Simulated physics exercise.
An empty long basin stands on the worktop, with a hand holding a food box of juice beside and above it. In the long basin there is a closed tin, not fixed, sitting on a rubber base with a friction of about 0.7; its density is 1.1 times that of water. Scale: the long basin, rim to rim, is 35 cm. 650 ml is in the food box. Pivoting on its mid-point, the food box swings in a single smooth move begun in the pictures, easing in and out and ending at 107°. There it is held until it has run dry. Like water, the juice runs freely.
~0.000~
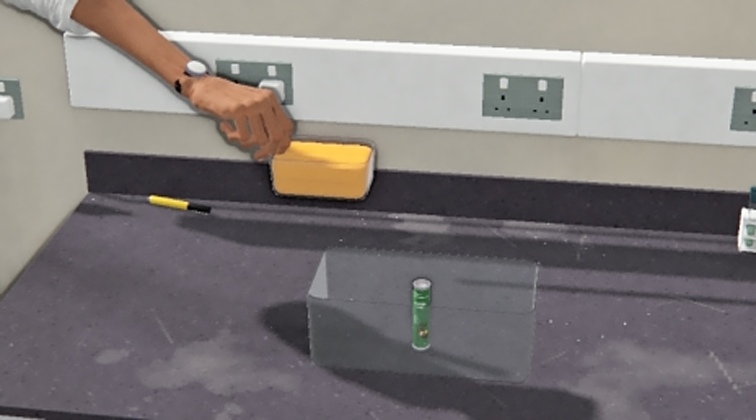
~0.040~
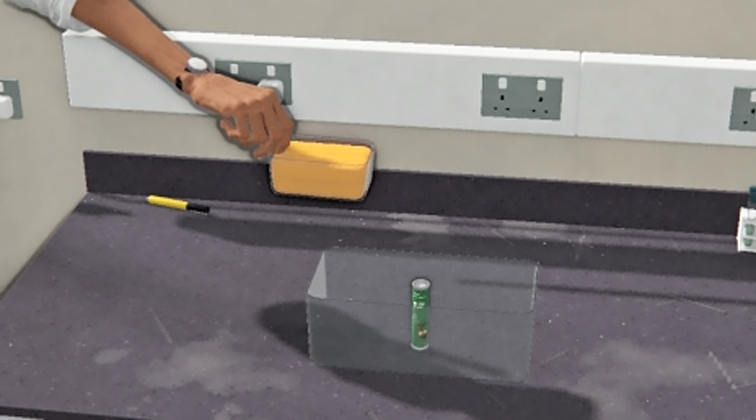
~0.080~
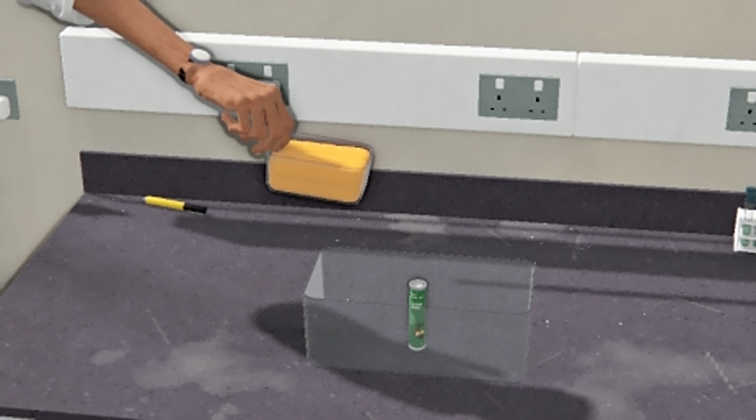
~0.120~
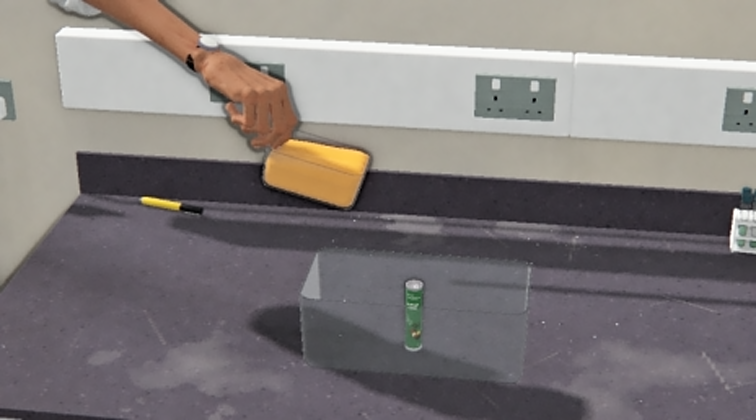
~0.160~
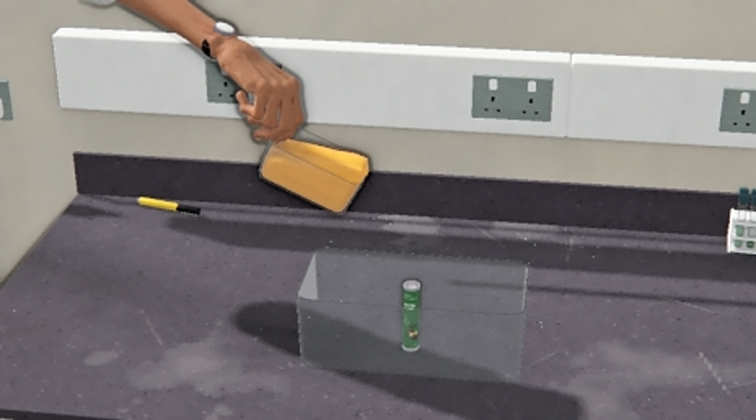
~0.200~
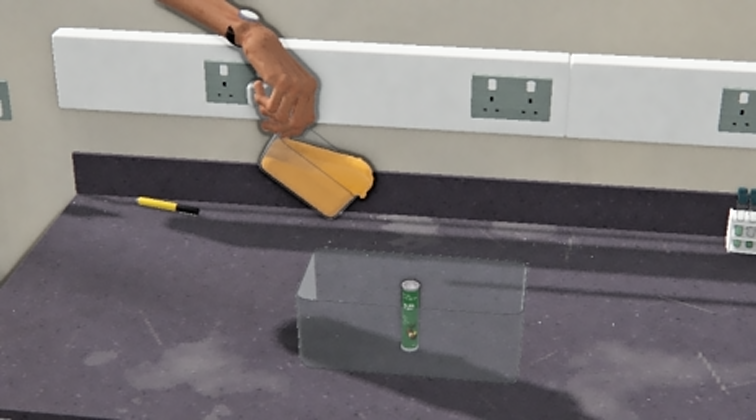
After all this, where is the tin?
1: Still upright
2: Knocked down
Option 2: Knocked down.
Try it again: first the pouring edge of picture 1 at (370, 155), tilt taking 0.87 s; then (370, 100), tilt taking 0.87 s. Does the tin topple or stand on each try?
Run one: It does not tip. Run two: It does not tip.
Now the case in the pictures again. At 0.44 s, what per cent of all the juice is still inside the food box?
Portion remaining: Approx. 10 per cent.
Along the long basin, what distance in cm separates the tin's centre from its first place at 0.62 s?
It has moved some 2 cm.
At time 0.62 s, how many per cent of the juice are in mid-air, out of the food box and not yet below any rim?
Near 6 percent.
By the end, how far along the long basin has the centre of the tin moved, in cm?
Shift of tin centre: Approx. 9.5 cm.
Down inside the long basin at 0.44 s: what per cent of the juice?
I reckon close to 38 percent of it.
By 0.44 s the tilt is 103° and 9 per cent is still to pour; the tin stands where it began.
By 0.62 s the tilt is 107° and 1 per cent is still to pour; the tin stands 2 cm from where it began.
By 0.80 s the tilt is 107° and 0 per cent is still to pour; the tin leans 32°.
By 1.00 s the tilt is 107° and 0 per cent is still to pour; the tin lies on its side.
At rest the tin lies on its side.
